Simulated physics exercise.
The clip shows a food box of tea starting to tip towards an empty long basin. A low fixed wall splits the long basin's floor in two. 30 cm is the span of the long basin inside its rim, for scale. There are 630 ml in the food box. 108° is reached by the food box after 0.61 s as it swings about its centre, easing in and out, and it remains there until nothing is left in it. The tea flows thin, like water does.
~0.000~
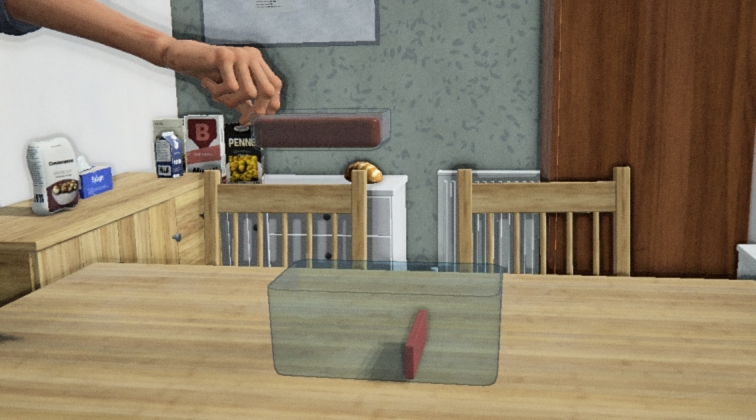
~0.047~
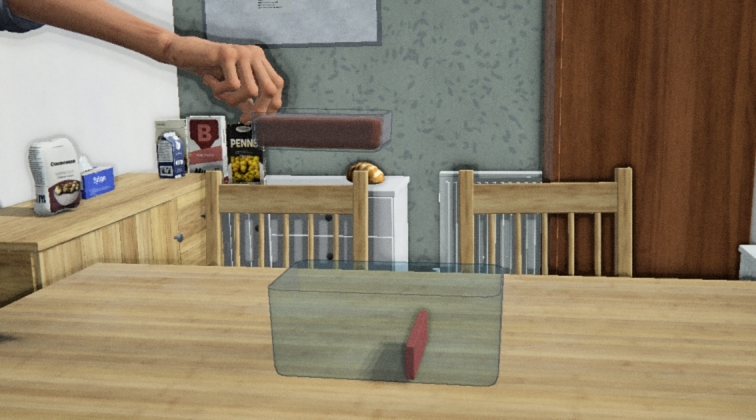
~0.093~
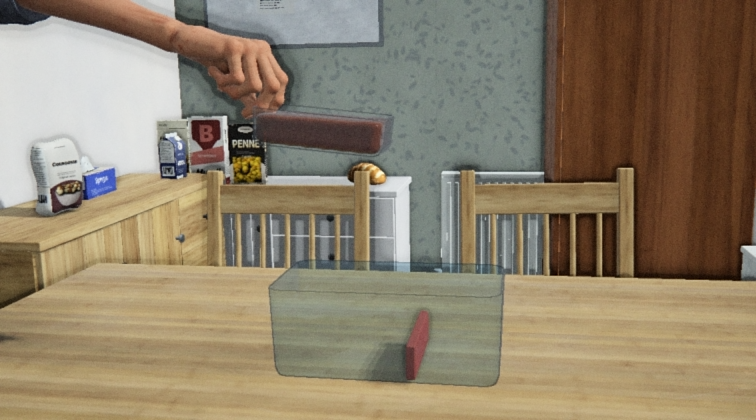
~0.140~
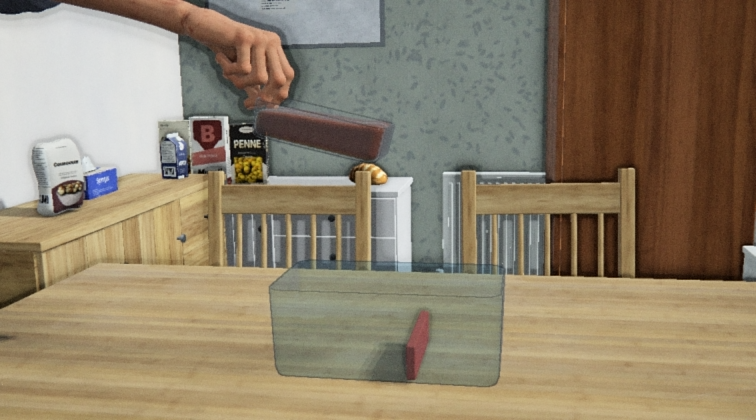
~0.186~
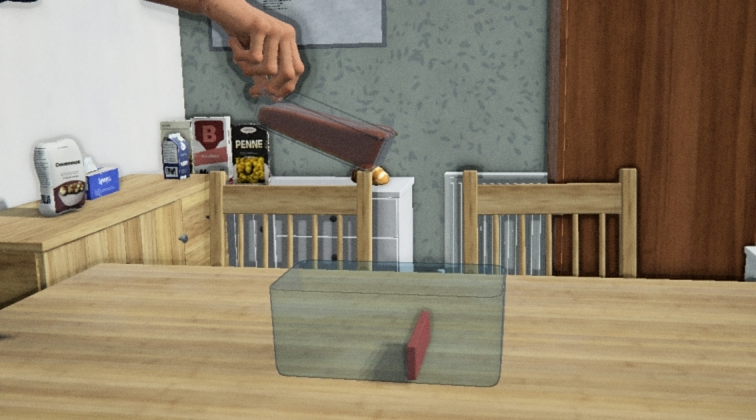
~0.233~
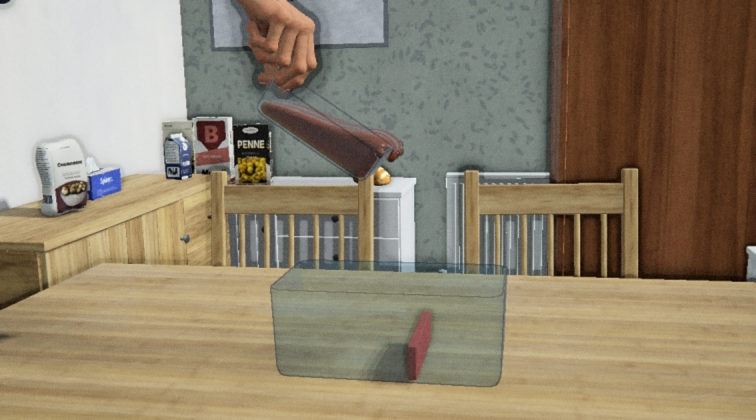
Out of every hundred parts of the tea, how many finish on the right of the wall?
About 64 in every hundred.
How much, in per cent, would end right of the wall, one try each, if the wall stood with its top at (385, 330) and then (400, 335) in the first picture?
70 in a hundred, followed by 60 in a hundred.
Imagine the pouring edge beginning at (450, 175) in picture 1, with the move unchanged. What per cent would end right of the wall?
It would then come to around 65 percent.
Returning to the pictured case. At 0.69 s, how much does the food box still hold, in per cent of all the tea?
I reckon near 1 per cent still sits there.
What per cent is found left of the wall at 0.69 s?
Around 12 in a hundred.
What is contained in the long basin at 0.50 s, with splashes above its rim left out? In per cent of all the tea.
Close to 44 in a hundred.
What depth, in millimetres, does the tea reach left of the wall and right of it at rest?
I'd expect close to 6 mm on the left and close to 26 mm on the right.
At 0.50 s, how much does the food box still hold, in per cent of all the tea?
6 %.
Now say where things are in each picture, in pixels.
In the first frame, it leans 0°; its right rim is at (386, 112); the tea meets the walls at (263, 117) and (385, 116); the long basin's rim runs from (282, 275) to (501, 281); the wall's top is at (416, 328).
In the second frame, it leans 2°; its right rim is at (387, 114); the tea meets the walls at (264, 117) and (386, 117).
In the third frame, it leans 6°; its right rim is at (389, 120); the tea meets the walls at (265, 114) and (388, 121).
In the fourth frame, it leans 13°; its right rim is at (390, 128); the tea meets the walls at (267, 110) and (390, 125).
In the fifth frame, it leans 23°; its right rim is at (390, 139); the tea meets the walls at (268, 107) and (372, 126); 4 per cent is over the edge.
In the sixth frame, it leans 34°; its right rim is at (387, 152); the tea meets the walls at (270, 101) and (362, 129); 12 per cent is over the edge.
By 0.50 s the tilt is 99° and 6 per cent is still to pour, 1 is left of the wall and 42 right of it.
By 0.69 s the tilt is 108° and 1 per cent is still to pour, 11 is left of the wall and 63 right of it.
By 0.89 s the tilt is 108° and 0 per cent is still to pour, 24 is left of the wall and 65 right of it.
By 1.11 s the tilt is 108° and 0 per cent is still to pour, 25 is left of the wall and 64 right of it.
At rest 25 per cent lies left of the wall, 64 right of it and 11 outside.
